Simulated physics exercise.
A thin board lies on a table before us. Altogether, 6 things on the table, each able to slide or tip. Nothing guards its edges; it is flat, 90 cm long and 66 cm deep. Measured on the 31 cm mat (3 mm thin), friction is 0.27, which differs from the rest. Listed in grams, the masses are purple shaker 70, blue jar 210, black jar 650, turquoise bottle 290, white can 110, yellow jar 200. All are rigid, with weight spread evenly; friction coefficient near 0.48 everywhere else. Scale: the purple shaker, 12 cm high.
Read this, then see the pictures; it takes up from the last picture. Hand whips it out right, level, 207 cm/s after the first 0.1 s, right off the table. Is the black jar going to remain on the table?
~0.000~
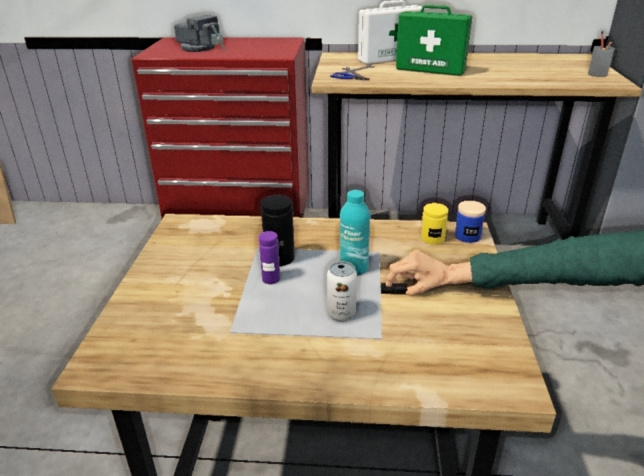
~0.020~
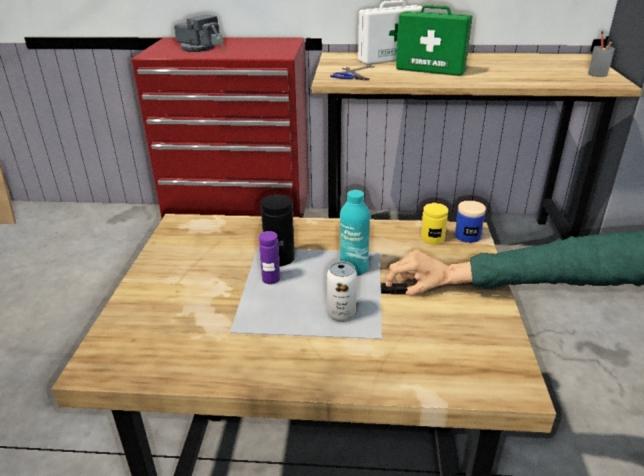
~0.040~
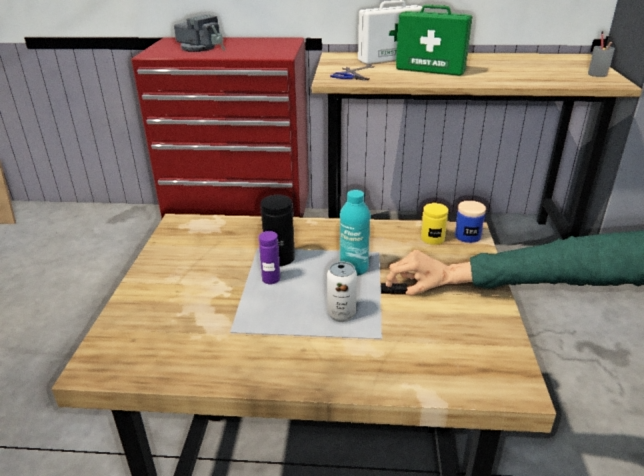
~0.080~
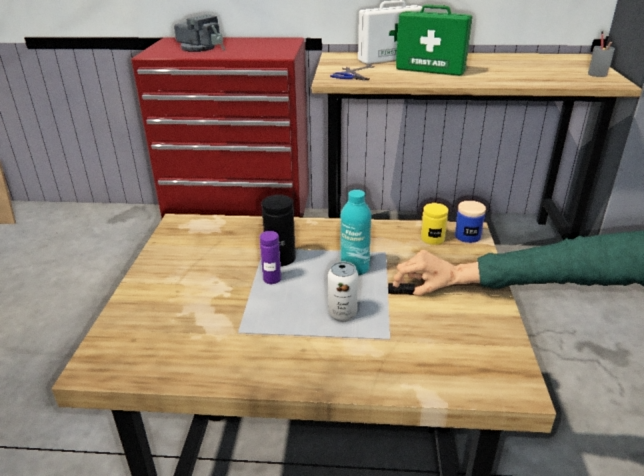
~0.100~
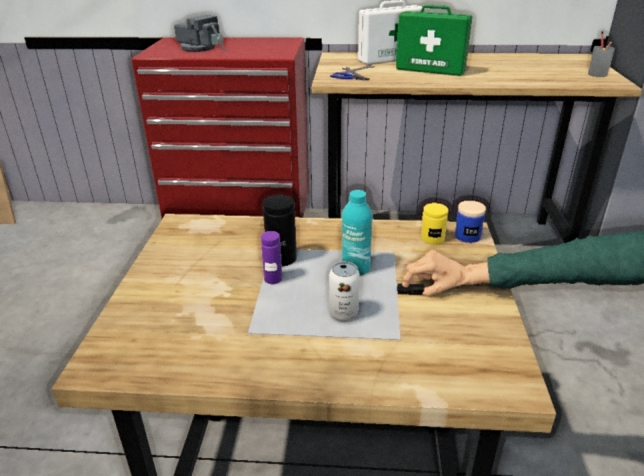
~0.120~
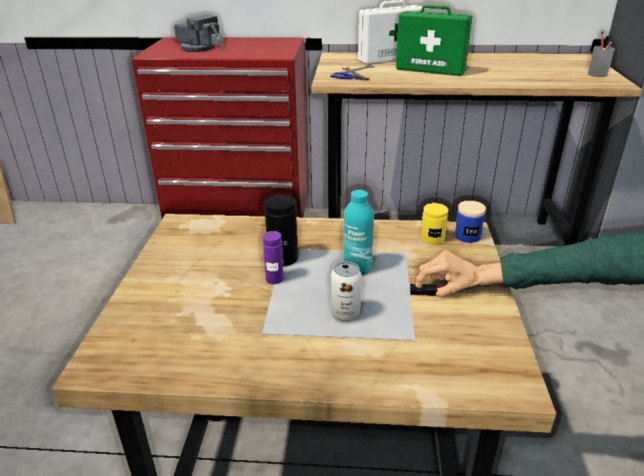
It sticks with the table.
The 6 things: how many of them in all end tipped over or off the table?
Altogether, 1.
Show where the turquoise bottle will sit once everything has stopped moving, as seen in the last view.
It comes to rest somewhere around (440, 259).
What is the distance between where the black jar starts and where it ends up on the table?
Displacement: Approx. 2 cm.
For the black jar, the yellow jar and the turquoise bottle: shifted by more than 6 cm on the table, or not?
The black jar stays put; the yellow jar keeps its place; the turquoise bottle leaves its spot.
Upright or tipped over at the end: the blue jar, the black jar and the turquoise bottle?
The blue jar is still upright; the black jar is still upright; the turquoise bottle tips over.
By 0.22 s, 27 cm of pull; black jar 3 cm from its spot near (289, 232); turquoise bottle tilted 6°; purple shaker tilted 6°.
By 0.32 s, 48 cm of pull; black jar 2 cm from its spot near (286, 232); white can tilted 8°; turquoise bottle tilted 9°.
By 0.52 s, 87 cm of pull; black jar 2 cm from its spot near (287, 232); turquoise bottle tilted 26°; white can tilted 13°.
By 0.72 s, 90 cm of pull; black jar 2 cm from its spot near (287, 232); turquoise bottle tilted 60°; white can tilted 3°.
When it is over (1.3 s), lying over on the table, turquoise bottle; not toppled but over 6 cm from the start, white can; the other 4 within 6 cm of the start. End places, in pixels of the last picture, black jar near (287, 232).
